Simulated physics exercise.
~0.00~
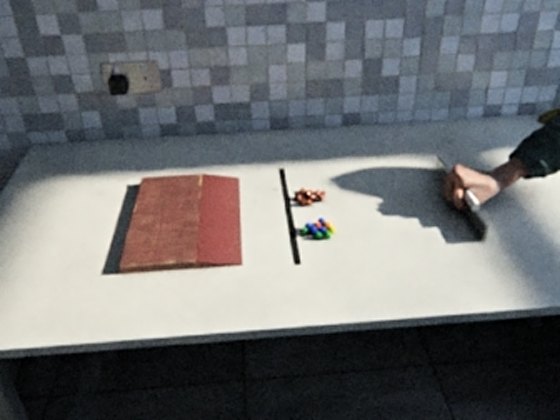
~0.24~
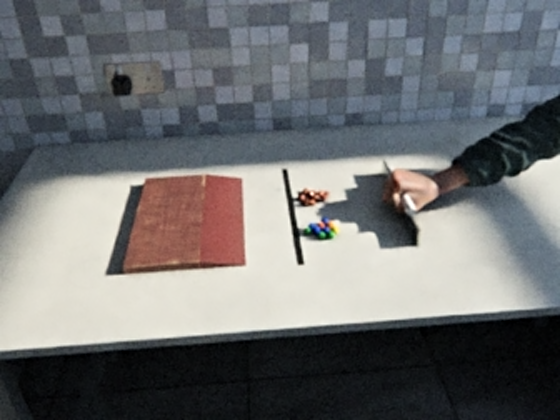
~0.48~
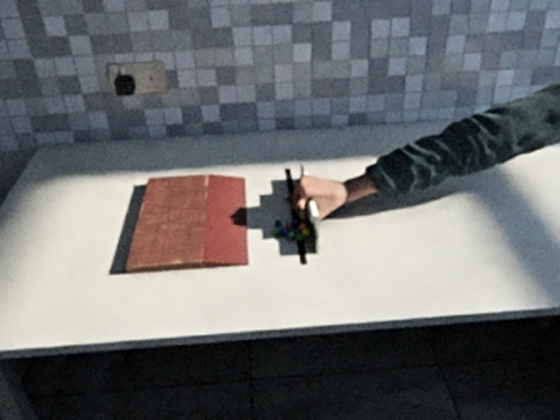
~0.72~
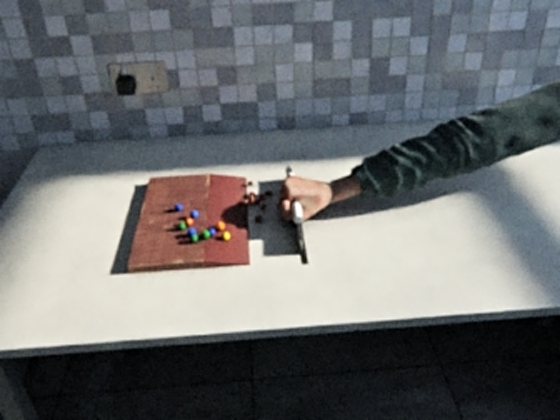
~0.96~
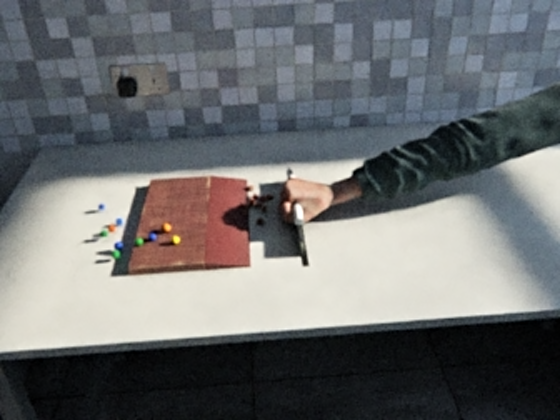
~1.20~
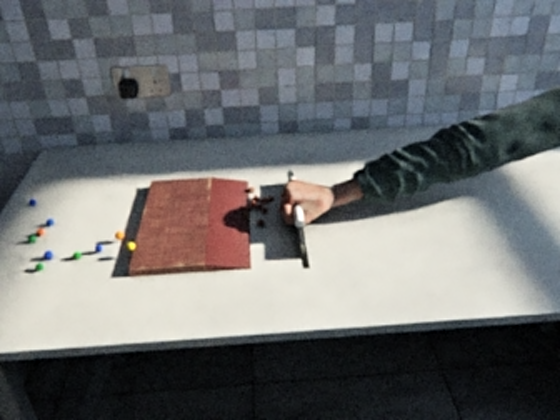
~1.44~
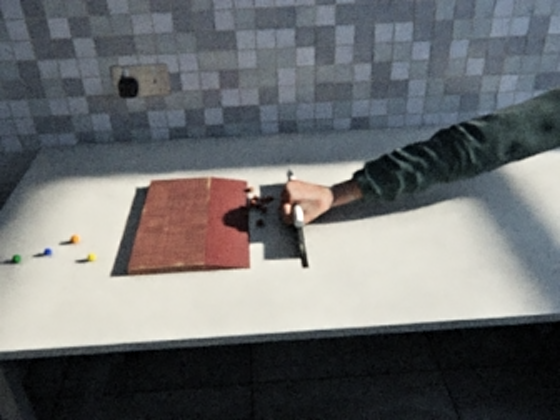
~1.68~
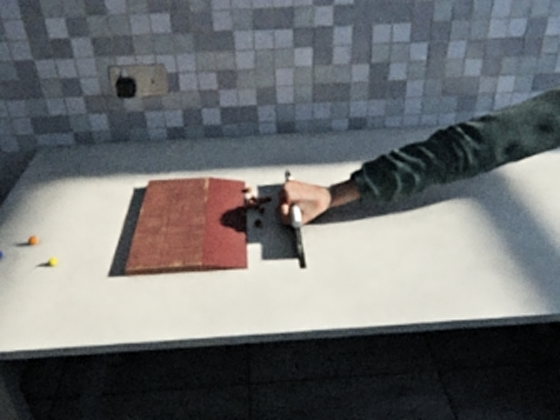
Hand-held scraper sweeping left to a black tape line, sending colourful balls over a red ramp while brown pieces stay mostly short.
